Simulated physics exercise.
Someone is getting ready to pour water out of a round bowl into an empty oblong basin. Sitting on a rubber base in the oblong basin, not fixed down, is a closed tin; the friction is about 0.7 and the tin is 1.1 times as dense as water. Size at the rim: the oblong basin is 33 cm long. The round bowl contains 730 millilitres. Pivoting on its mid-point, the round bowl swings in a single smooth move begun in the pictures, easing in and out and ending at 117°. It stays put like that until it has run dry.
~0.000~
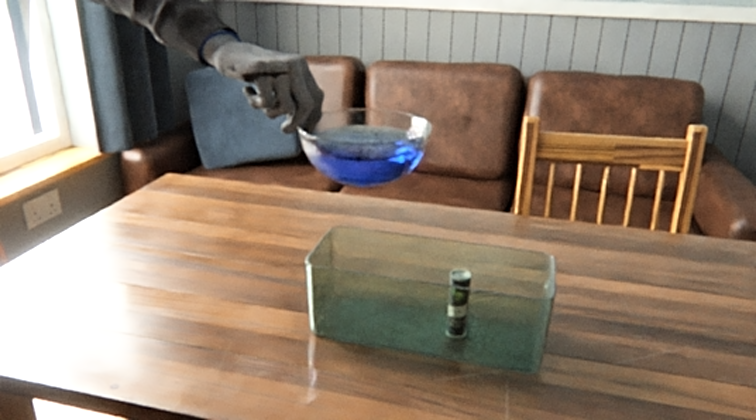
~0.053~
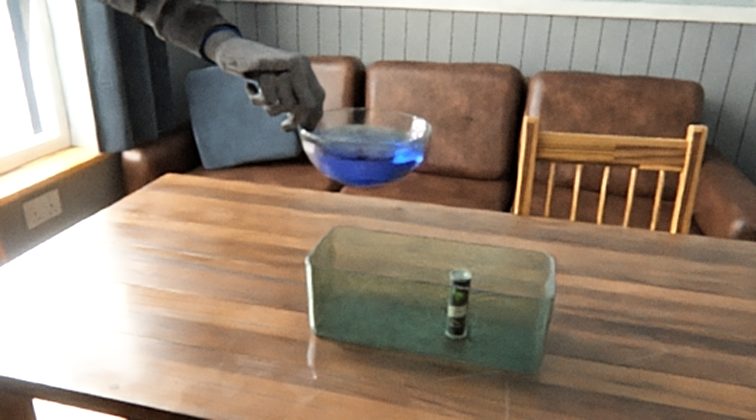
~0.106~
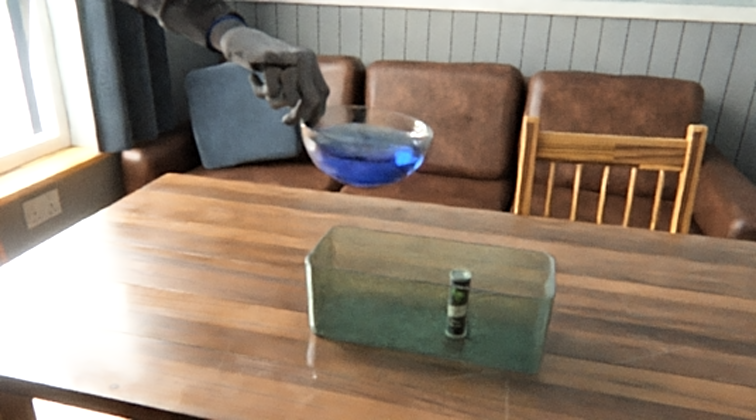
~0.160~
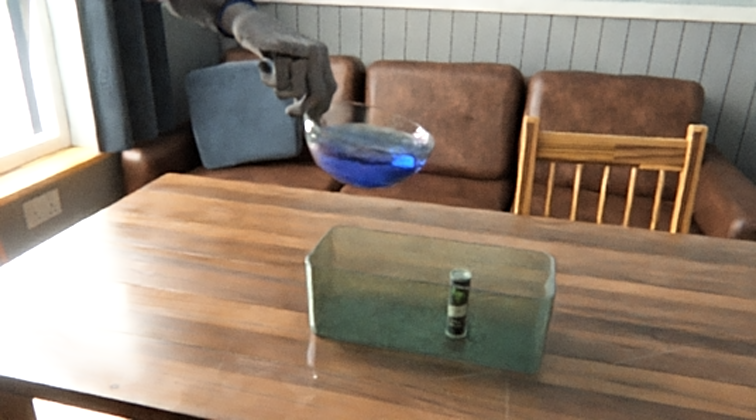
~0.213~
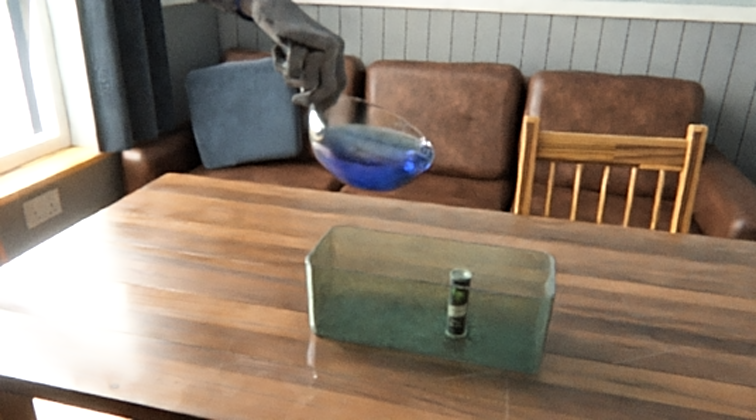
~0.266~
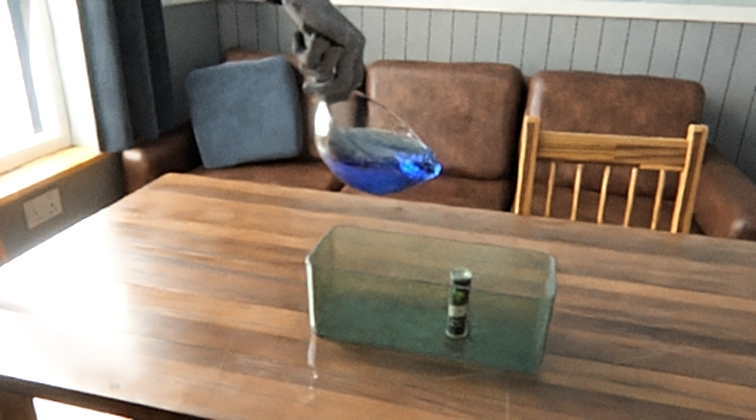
We see a gloved hand holding a clear round bowl of blue liquid above an oblong glass basin with a small closed tin inside, then tilting the bowl steadily to the right until the liquid reaches its lowered rim.
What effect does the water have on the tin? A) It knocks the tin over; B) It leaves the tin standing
Option A: It knocks the tin over.
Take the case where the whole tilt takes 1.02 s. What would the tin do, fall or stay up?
Then the tin does not tip.
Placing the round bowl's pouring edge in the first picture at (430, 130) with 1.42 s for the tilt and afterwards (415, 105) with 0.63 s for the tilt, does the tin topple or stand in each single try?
In the first try it remains standing; in the second it comes down.
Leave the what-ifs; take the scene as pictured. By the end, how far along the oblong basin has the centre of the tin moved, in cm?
Some 7.0 cm.
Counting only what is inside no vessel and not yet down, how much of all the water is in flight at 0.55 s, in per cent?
Near 30 per cent of it all.
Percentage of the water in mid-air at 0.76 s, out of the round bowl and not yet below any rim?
Roughly 3 %.
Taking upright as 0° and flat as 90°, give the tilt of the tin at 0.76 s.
It sits at roughly 15°.
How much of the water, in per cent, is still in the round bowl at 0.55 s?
Portion remaining: Approx. 4 per cent.
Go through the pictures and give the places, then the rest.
In the first frame, it leans 0°; its right rim is at (429, 132); the water meets the walls at (310, 134) and (424, 145); the oblong basin's rim runs from (319, 245) to (554, 277); the tin's top is at (461, 277).
In the second frame, it leans 2°; its right rim is at (430, 134); the water meets the walls at (311, 134) and (424, 146).
In the third frame, it leans 6°; its right rim is at (431, 139); the water meets the walls at (312, 131) and (426, 149).
In the fourth frame, it leans 14°; its right rim is at (432, 148); the water meets the walls at (315, 130) and (427, 151).
In the fifth frame, it leans 24°; its right rim is at (432, 160); the water meets the walls at (318, 130) and (432, 155).
In the sixth frame, it leans 35°; its right rim is at (430, 173); the water meets the walls at (323, 134) and (424, 159); 5 per cent is over the edge.
Then, 0.55 s in, the tilt is 102° and 4 per cent is still to pour; the tin stands where it began.
Then, 0.76 s in, the tilt is 117° and 0 per cent is still to pour; the tin leans 17°.
Then, 0.98 s in, the tilt is 117° and 0 per cent is still to pour; the tin lies on its side.
Then, 1.22 s in, the tilt is 117° and 0 per cent is still to pour; the tin lies on its side.
Finally, the tin lies on its side.
